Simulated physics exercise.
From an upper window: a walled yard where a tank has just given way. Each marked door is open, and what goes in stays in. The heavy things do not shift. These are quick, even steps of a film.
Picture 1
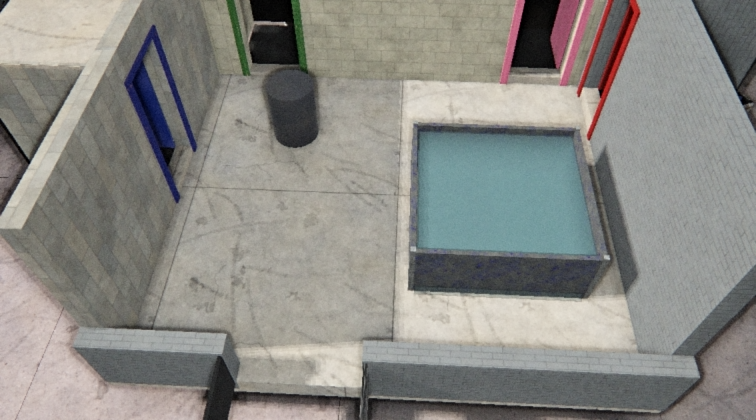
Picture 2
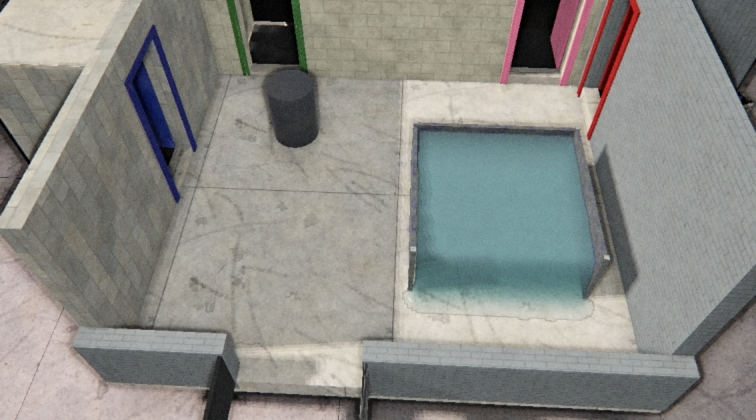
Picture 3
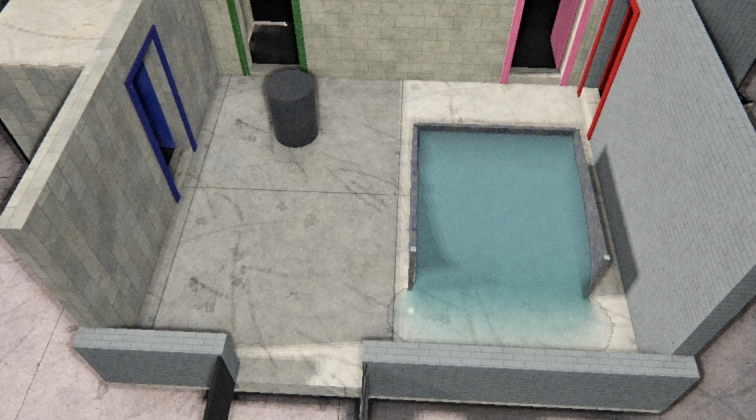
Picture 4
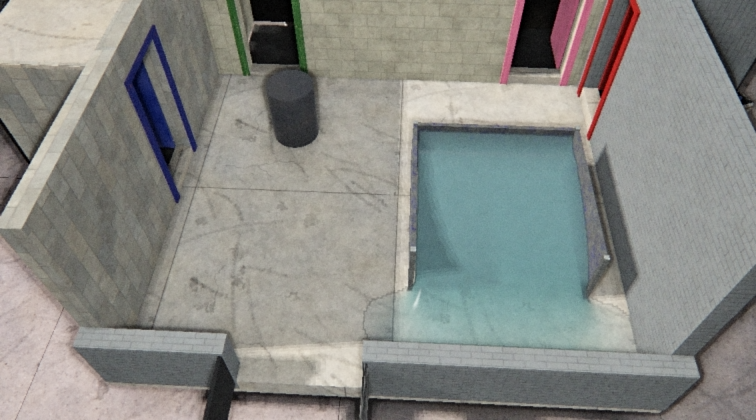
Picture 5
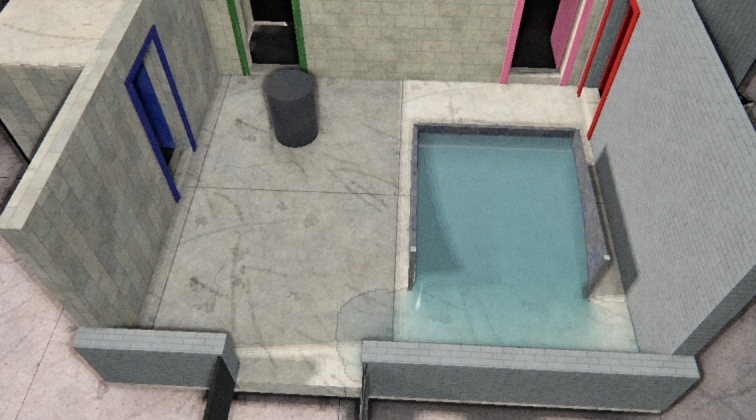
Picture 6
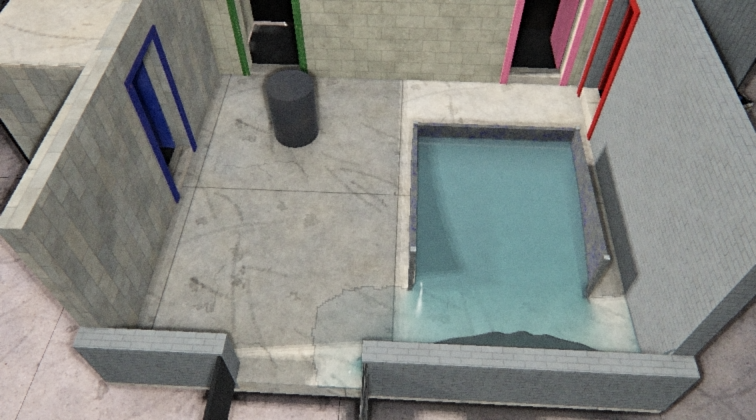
Water pours out of the tank's open front and spreads across the floor along the low wall.
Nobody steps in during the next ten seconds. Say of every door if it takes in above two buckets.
The red door stays under that; the pink door takes more than that; the blue door stays under that; the green door takes more than that.
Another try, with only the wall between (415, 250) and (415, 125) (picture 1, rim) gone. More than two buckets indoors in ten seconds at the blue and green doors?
The blue one passes that mark; the green one is over.
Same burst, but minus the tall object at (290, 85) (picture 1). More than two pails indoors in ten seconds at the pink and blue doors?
Then: The pink one is over, the blue one keeps below it.
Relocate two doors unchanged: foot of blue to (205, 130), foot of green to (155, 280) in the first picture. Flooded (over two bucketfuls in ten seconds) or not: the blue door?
My reading: The blue one takes less.
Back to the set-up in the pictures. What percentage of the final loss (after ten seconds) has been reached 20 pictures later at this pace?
Near 40 in a hundred.
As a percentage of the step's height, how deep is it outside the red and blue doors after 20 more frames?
Roughly 40 per cent, then 90 per cent.
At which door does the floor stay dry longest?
I say the one in green.
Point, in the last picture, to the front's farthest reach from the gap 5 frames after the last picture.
At about (201, 360).
A moment on, water covers 20 % of the floor; the red door not reached, the pink door not reached, the blue door not reached, the green door not reached.
Next, water covers 45 % of the floor; the red door wet at the sill, nothing in, the pink door not reached, the blue door not reached, the green door not reached.
Then, water covers 65 % of the floor; the red door wet at the sill, nothing in, the pink door far over two buckets in, the blue door wet at the sill, nothing in, the green door not reached.
Later, water covers 90 % of the floor; the red door wet at the sill, nothing in, the pink door far over two buckets in, the blue door wet at the sill, nothing in, the green door far over two buckets in.
In the end, water covers 100 % of the floor; the red door wet at the sill, nothing in, the pink door far over two buckets in, the blue door wet at the sill, nothing in, the green door far over two buckets in.
